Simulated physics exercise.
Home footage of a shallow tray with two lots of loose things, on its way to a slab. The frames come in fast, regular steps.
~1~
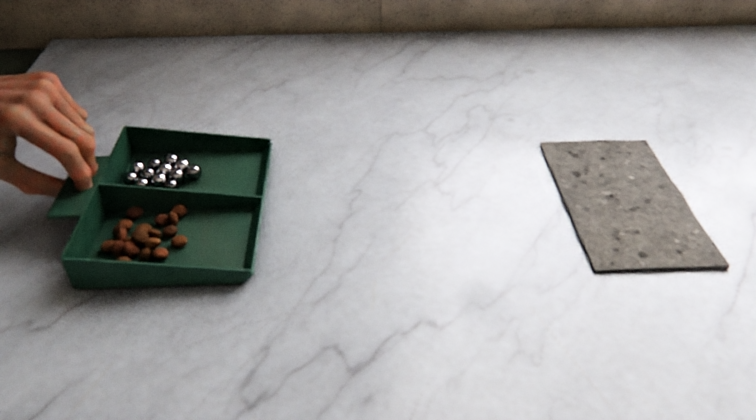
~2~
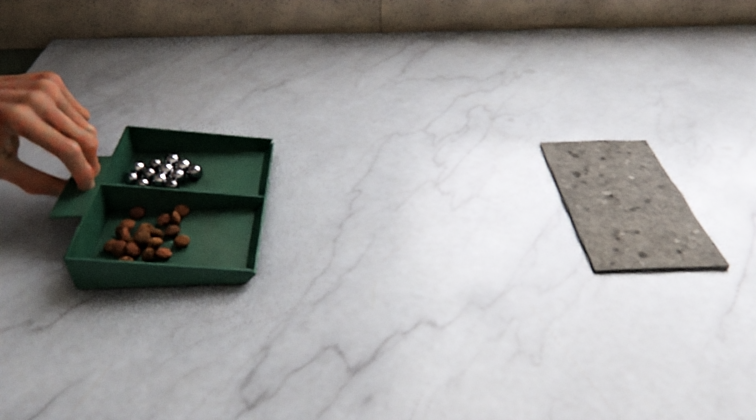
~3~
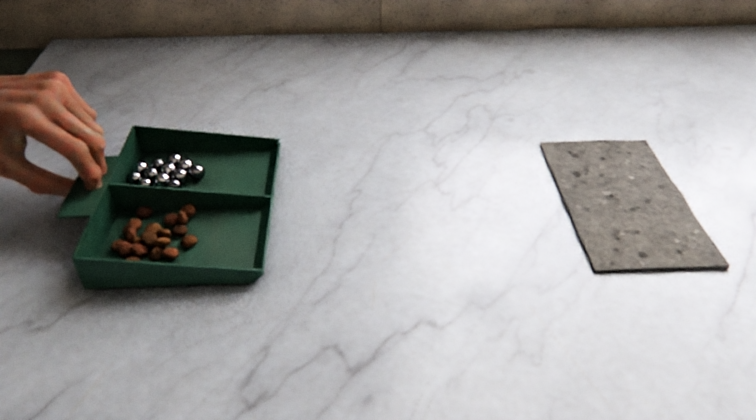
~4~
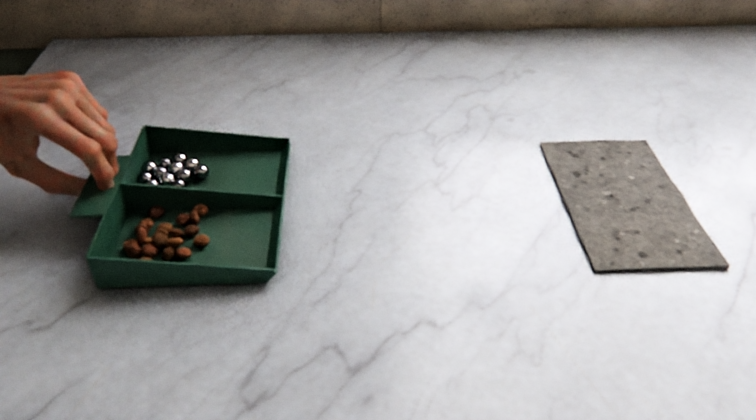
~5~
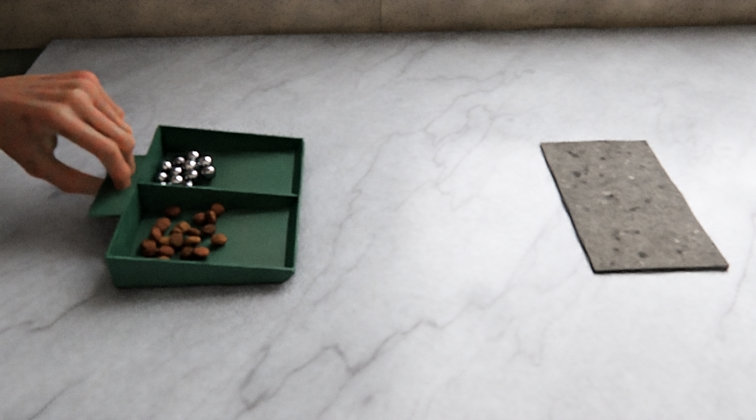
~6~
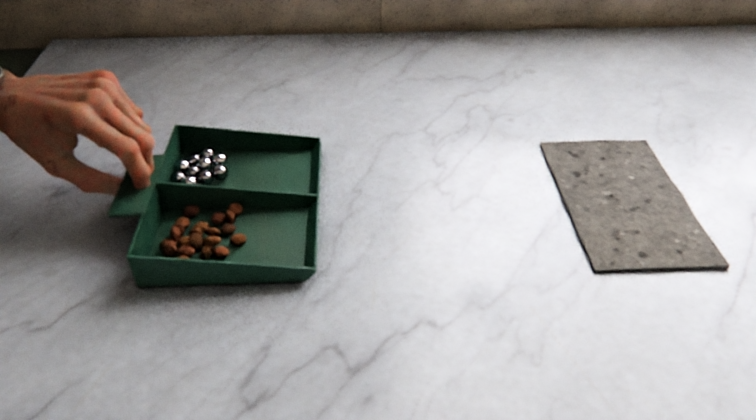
A grey-veined white marble counter is seen from slightly above, with a beige wall along the back edge. At left, a hand holds the tab of a shallow green divided tray, with shiny steel balls in the farther compartment and brown kibble in the nearer one, while a speckled grey slab lies at right. The hand slides the tray slowly, then faster, rightward, the camera staying still.
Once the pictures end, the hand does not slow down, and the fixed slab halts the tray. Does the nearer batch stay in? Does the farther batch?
The nearer batch stays put, and the farther batch stays put.
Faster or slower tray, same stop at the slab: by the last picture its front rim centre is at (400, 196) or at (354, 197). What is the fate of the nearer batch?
It is fully retained in the first try and is fully retained in the second.
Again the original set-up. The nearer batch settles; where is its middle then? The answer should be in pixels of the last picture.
About (480, 231), in pixels of the final view.
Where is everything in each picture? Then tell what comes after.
Front rim at (263, 200), at rest; slab at (642, 229); nearer batch at (141, 234), a few bits of dog kibble; farther batch at (166, 170), a few steel balls, in the first picture.
Front rim at (265, 200), hardly any of the way covered; farther batch at (166, 170), in the second picture.
Front rim at (272, 200), hardly any of the way covered; nearer batch at (149, 239), in the third picture.
Front rim at (284, 199), a small part of the way covered; farther batch at (176, 169), in the fourth picture.
Front rim at (300, 199), a small part of the way covered; nearer batch at (176, 242), in the fifth picture.
Front rim at (318, 198), about a quarter of the way covered; slab at (642, 229); nearer batch at (196, 241); farther batch at (193, 173), in the sixth picture.
Then, 0.35 s past the last view, tray still sliding, front rim near (436, 195); nearer batch all inside; farther batch all inside.
Then, 0.80 s past the last view, tray stopped at the slab; nearer batch all inside, moved towards the front rim; farther batch all inside.
Then, 1.01 s past the last view, tray stopped at the slab; nearer batch all inside, moved towards the front rim; farther batch all inside, moved towards the front rim.
Finally, tray stopped at the slab; nearer batch all inside, moved towards the front rim; farther batch all inside, moved towards the front rim.
